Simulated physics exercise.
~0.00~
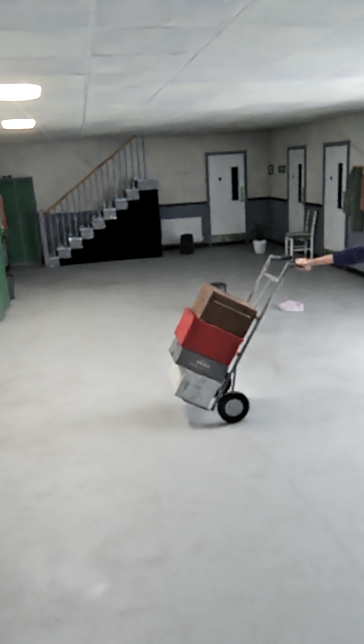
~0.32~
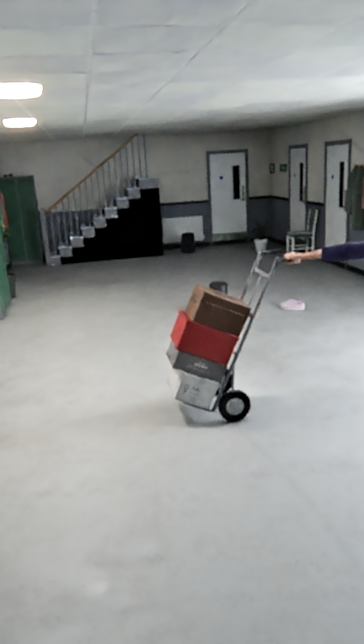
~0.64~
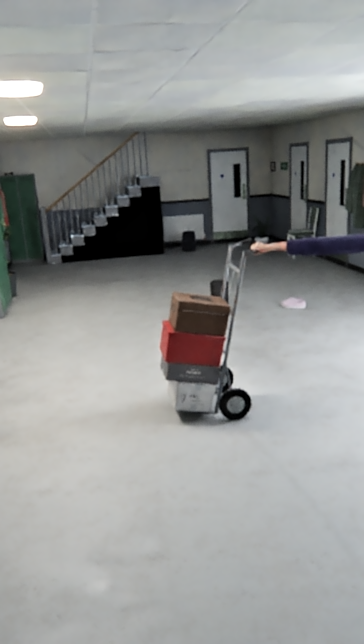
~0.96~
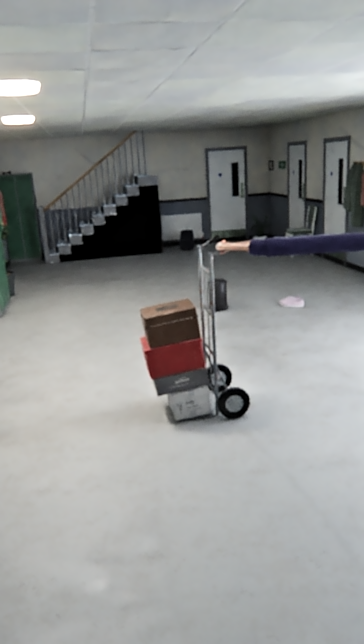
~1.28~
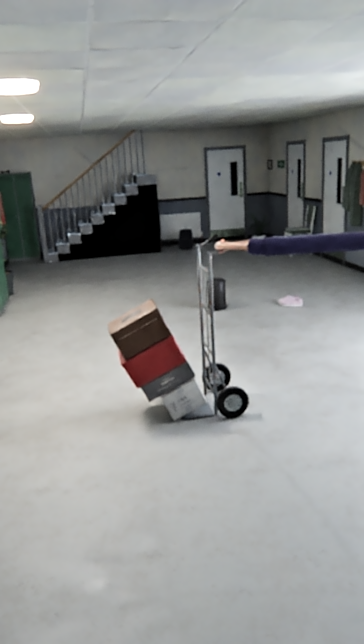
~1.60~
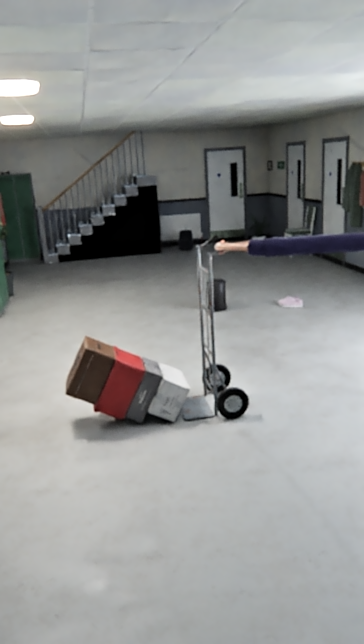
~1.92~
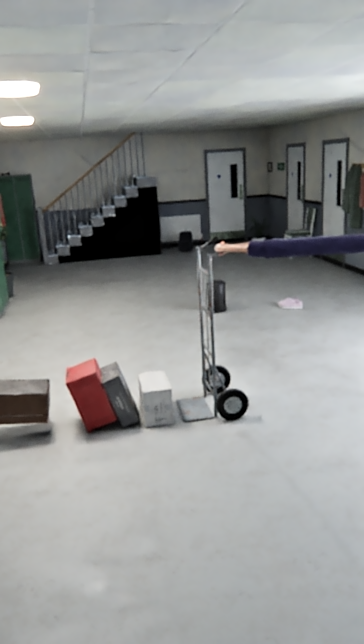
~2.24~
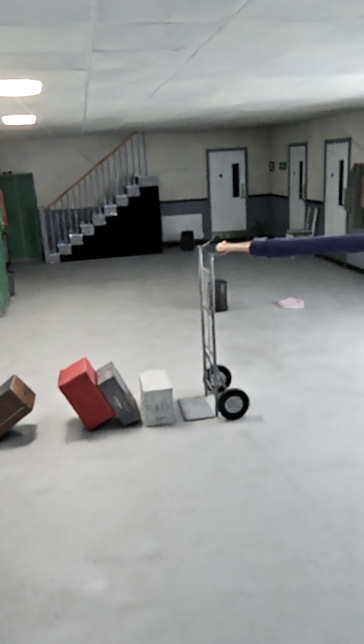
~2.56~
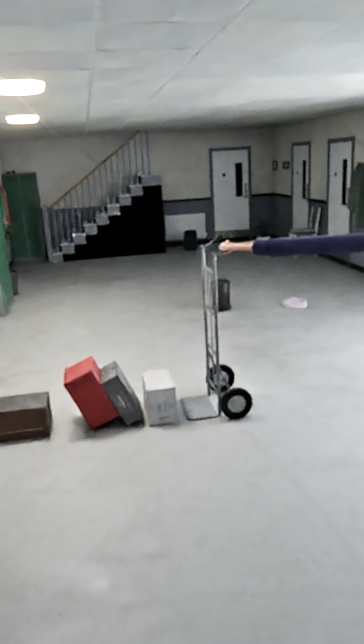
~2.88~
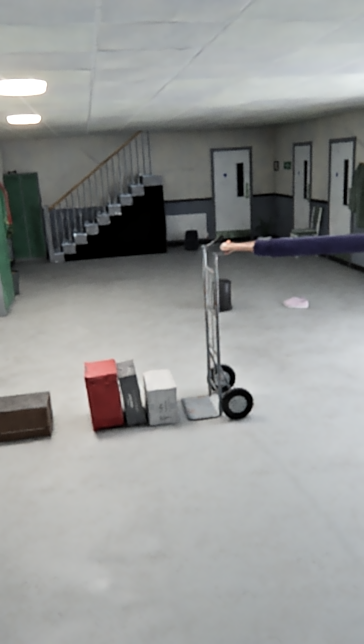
In a large grey-floored room with a staircase and pale doors along the back, a slightly swaying view faces a metal hand truck from the side. It leans right, carrying a white box at the bottom, then a grey box, a red tote and a brown toolbox on top. A purple-sleeved arm reaching in from the right swings the truck upright and holds it there. The stack keeps tipping left, topples off and spreads across the floor. The toolbox tumbles farthest left and settles, while the leaning red tote and grey box rock upright beside the white box.
